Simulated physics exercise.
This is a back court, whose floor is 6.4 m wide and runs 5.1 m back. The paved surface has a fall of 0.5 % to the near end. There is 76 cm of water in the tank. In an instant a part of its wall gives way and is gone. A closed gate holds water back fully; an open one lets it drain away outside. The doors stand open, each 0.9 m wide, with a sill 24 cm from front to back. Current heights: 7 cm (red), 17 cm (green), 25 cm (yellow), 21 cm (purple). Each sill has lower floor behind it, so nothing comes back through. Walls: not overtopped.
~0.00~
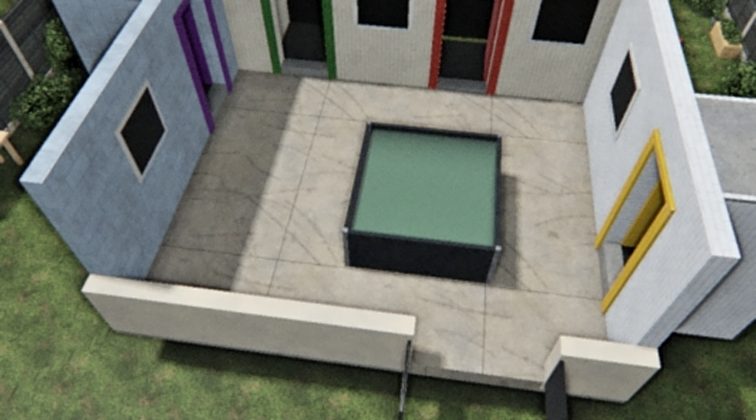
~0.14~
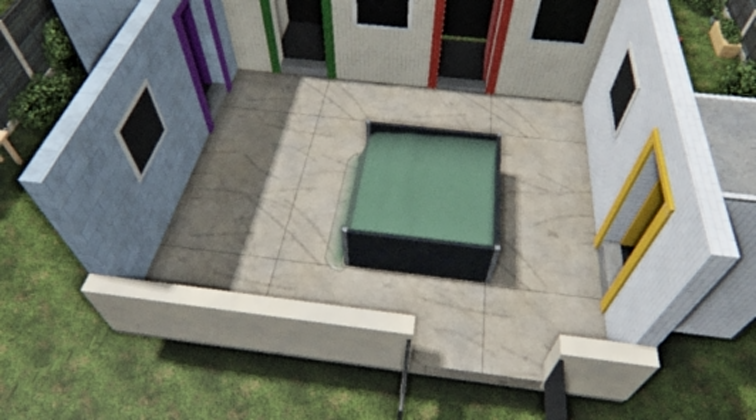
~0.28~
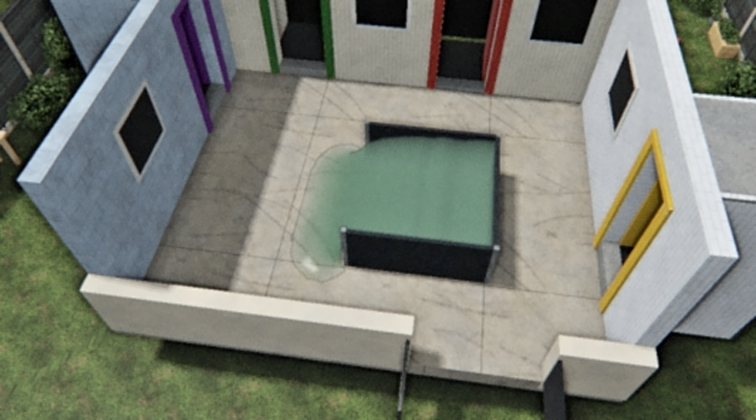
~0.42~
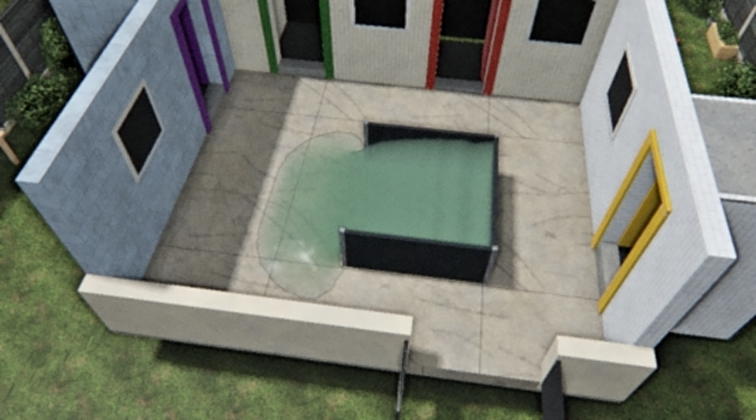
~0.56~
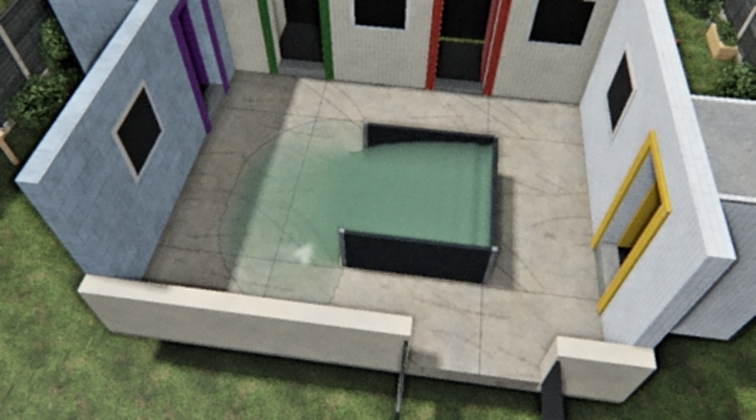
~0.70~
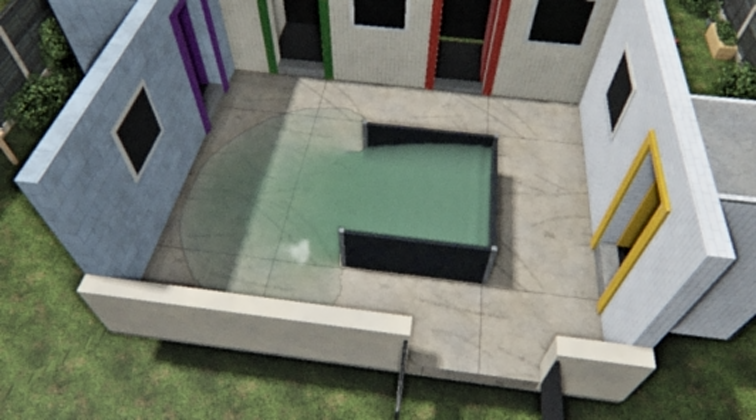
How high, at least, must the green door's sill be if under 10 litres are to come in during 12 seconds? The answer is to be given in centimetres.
I would say about 19 cm.
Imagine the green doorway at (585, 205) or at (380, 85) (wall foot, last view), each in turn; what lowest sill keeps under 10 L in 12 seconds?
First place around 12.0 cm, second around 8.0 cm.
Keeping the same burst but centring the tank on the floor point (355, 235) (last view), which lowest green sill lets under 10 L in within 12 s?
At least roughly 23 cm high.
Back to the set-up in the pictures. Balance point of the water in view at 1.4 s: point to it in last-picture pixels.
Look at about (327, 206) in the last view.
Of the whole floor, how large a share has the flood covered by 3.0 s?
Wet: Close to 50 %.
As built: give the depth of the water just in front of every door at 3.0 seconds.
Red door 0 cm, green door 22 cm, yellow door 0 cm, purple door 24 cm.
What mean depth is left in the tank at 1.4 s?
Averaged depth comes out at about 36 cm.
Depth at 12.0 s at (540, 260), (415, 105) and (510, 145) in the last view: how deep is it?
Going through the spots in order gives 9, 8 and 9 centimetres.
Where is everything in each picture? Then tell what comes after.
The first frame shows still water, 76 cm deep, in the tank at (427, 184); the green door at (300, 30) is dry.
In the second frame, the front is at (331, 256), 0.3 m from the gap at (360, 196); 0.5 m2 of floor is wet, 76 cm left at the back.
In the third frame, the gap is at (359, 199), the front 0.8 m out at (302, 220); the back of the tank holds 76 cm.
In the fourth frame, the front is at (263, 239), 1.3 m from the gap at (358, 200); 3.3 m2 of floor is wet, 72 cm left at the back.
In the fifth frame, the gap is at (358, 202), the front 1.9 m out at (225, 231); the back of the tank holds 64 cm.
In the sixth frame, the gap is at (357, 202), the front 2.6 m out at (186, 216); the back of the tank holds 65 cm; the green door at (296, 30), 3.3 m from the gap, is still 1.0 m from the nearest water.
After 1.4 s water covers 45 % of the floor, deepest (44 cm) near (179, 196); 2 cm at the green door, 0 litres in over its 17 cm sill.
After 3.0 s water covers 50 % of the floor, deepest (36 cm) near (233, 77); 22 cm at the green door, 3 litres in over its 17 cm sill.
After 12.0 s water covers 100 % of the floor, deepest (12 cm) near (364, 340); 3 cm at the green door, 21 litres in over its 17 cm sill.
At the green door as built, the water arrived by 1.4 s and peaked near 22 cm at 3.2 s.
Run again over the same 12 s with other heights there, 32 litres in over 15.5 cm, 5 litres over 21 cm. The limit of 10 litres is kept from about 19 cm up.
